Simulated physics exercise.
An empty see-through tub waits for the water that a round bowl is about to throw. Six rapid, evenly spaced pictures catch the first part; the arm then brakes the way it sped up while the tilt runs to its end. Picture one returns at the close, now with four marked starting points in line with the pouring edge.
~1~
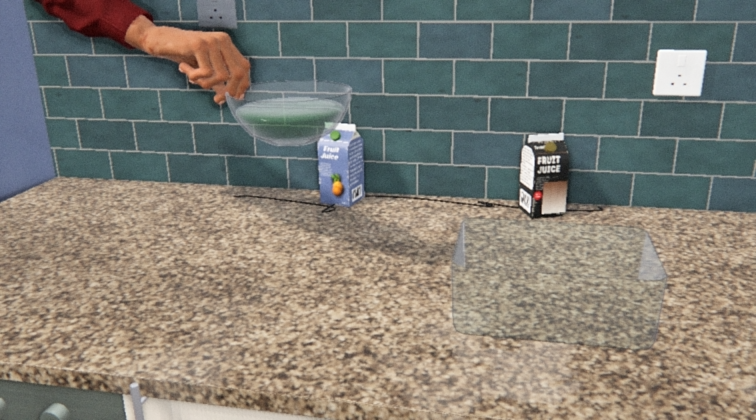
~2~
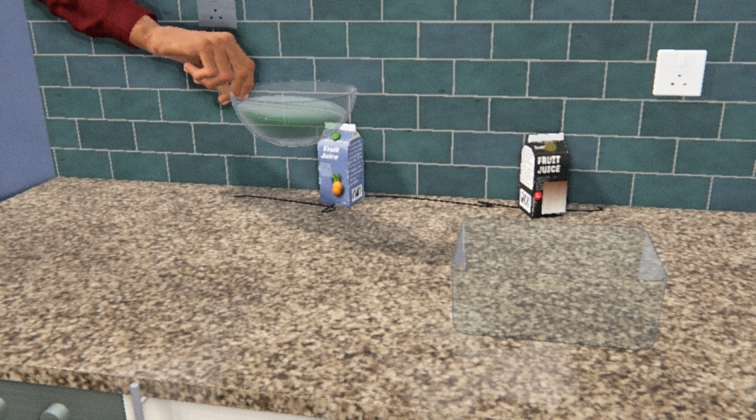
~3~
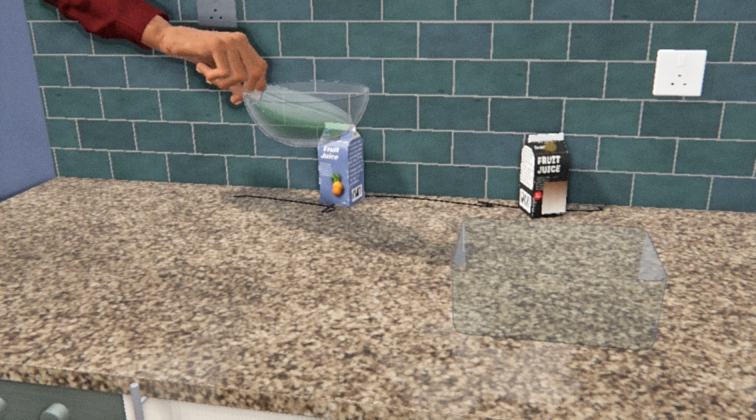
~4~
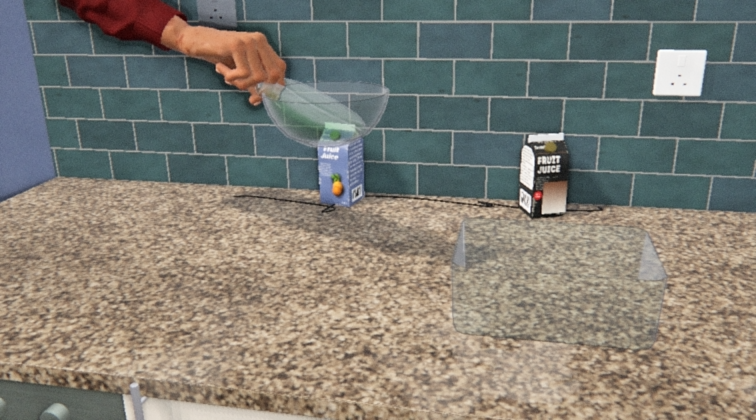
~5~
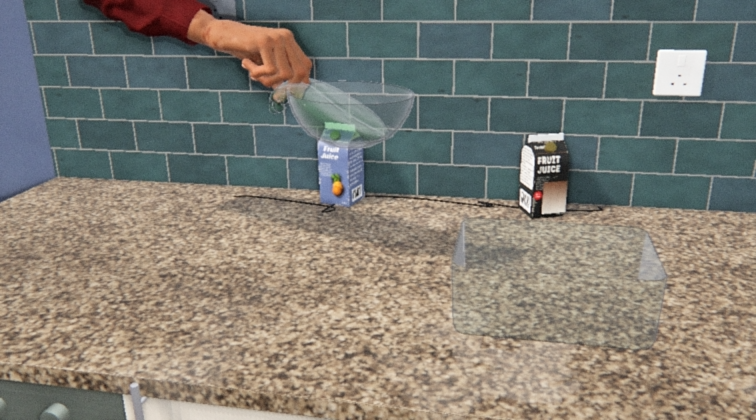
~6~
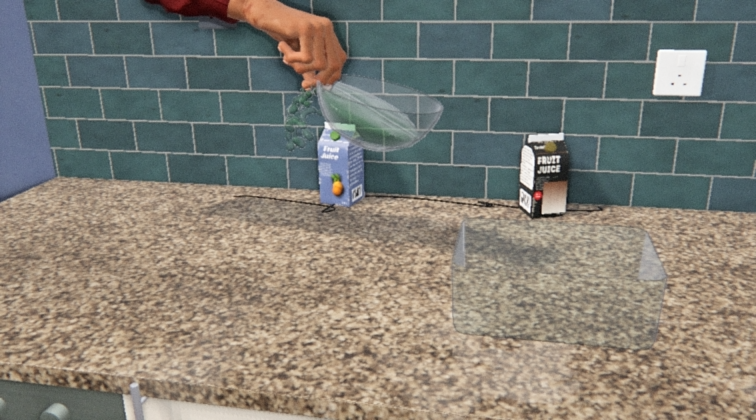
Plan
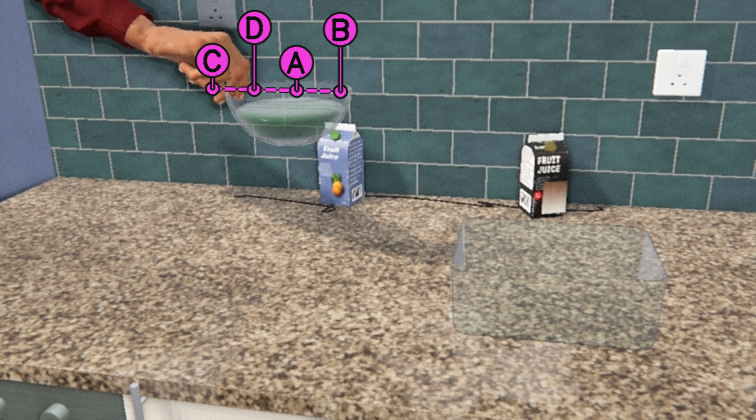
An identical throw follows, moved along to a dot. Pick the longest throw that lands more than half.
Go for D.
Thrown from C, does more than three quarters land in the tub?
No, it does not.
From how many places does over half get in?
Three of the four.
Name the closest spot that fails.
That would be C.
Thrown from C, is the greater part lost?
Yes, that goes wrong.
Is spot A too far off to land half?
No, not at all.
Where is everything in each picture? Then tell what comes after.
The first picture shows upright, lip at (348, 91); tub from (452, 329) to (654, 348); nothing has left yet.
The second picture shows upright, lip at (352, 91); nothing has left yet.
The third picture shows upright, lip at (366, 92); nothing has left yet.
The fourth picture shows upright, lip at (385, 92); water is over the rim, down to (264, 92).
The fifth picture shows tipped about 3°, lip at (411, 96); water is over the rim, down to (278, 109).
The sixth picture shows tipped about 13°, lip at (441, 108); water is over the rim, down to (294, 147).
On the marked copy, A at (296, 90); B at (340, 91); C at (212, 88); D at (254, 89).
With A, about 71 % lands in the tub, 14 % falls short and 15 % goes beside or beyond.
With B, about 80 % lands in the tub, 13 % falls short and 7 % goes beside or beyond.
With C, about 30 % lands in the tub, 65 % falls short and 5 % goes beside or beyond.
With D, about 62 % lands in the tub, 29 % falls short and 9 % goes beside or beyond.
